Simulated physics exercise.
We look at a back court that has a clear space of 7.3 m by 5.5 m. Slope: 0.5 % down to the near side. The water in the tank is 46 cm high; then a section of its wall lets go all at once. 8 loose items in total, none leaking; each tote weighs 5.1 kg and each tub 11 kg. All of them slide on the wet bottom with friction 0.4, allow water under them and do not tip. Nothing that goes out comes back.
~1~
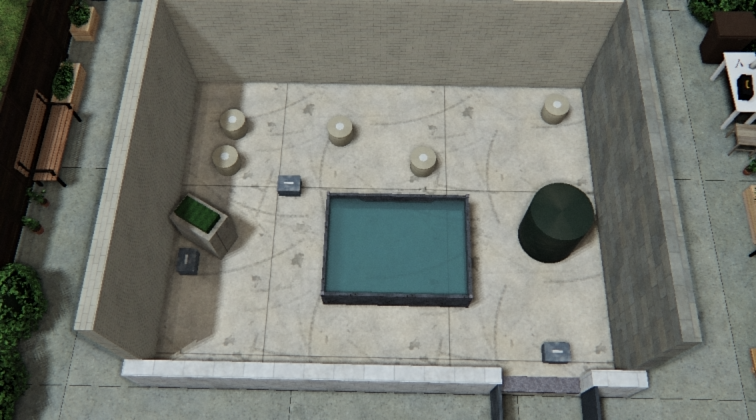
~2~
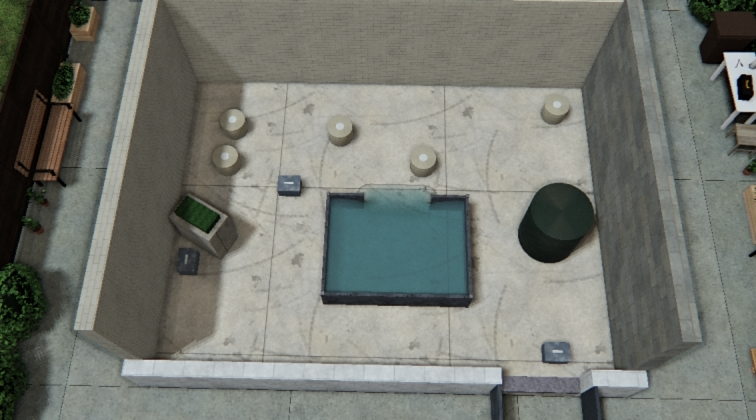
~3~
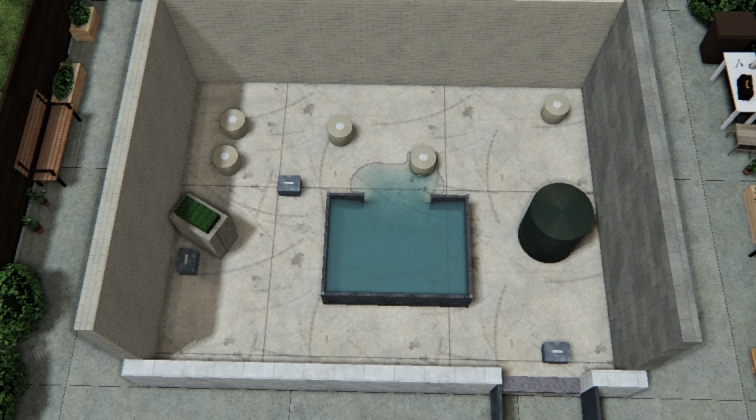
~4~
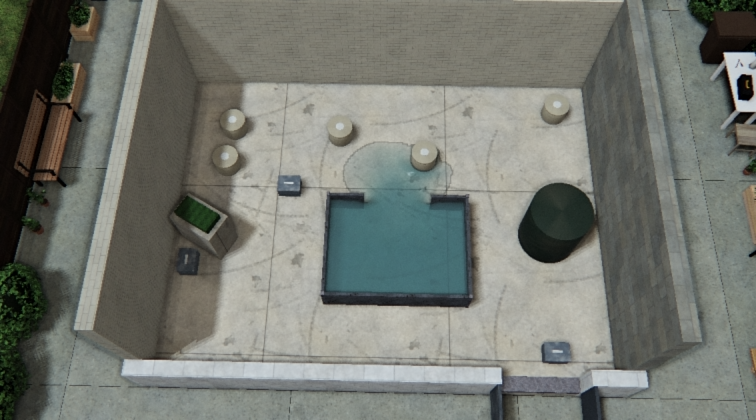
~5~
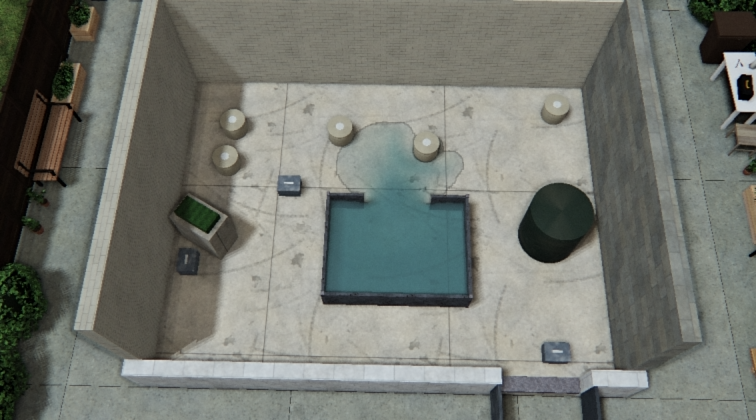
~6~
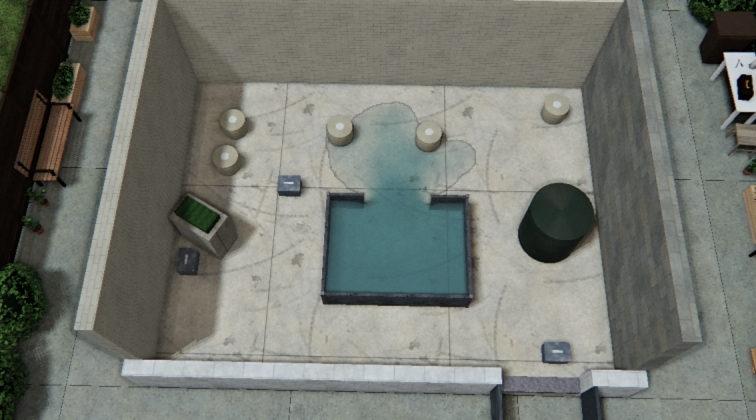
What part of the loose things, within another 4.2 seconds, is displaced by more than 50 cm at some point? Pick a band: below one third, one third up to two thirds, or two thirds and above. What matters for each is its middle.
The share is one third up to two thirds.
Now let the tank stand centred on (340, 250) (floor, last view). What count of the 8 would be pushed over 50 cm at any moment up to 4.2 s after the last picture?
Then the count would be 3.
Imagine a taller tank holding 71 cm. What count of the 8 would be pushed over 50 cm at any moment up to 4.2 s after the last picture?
In that case 5 of them.
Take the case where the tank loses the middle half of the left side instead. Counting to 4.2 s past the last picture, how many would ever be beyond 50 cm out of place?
That gives 1 of them.
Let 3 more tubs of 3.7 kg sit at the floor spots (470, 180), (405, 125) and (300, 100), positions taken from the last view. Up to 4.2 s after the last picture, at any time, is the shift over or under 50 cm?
Well, in turn they are below that, above that and above that.
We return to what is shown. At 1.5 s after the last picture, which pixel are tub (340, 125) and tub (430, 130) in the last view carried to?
Approx. (301, 100); approx. (492, 85).
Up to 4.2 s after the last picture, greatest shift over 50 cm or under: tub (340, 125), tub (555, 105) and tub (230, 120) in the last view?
First exceeding it, second exceeding it, third exceeding it.
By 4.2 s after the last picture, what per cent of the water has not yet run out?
Somewhere near 100 percent, give or take.
Then, 0.4 s after the last picture 1 of 8 are over 50 cm from their spots; 0 afloat.
Then, 1.5 s after the last picture 2 of 8 are over 50 cm from their spots; 1 afloat.
Then, 2.8 s after the last picture 3 of 8 are over 50 cm from their spots; 1 afloat.
Then, 4.2 s after the last picture 4 of 8 are over 50 cm from their spots, and 4 have been at some point; 3 afloat.
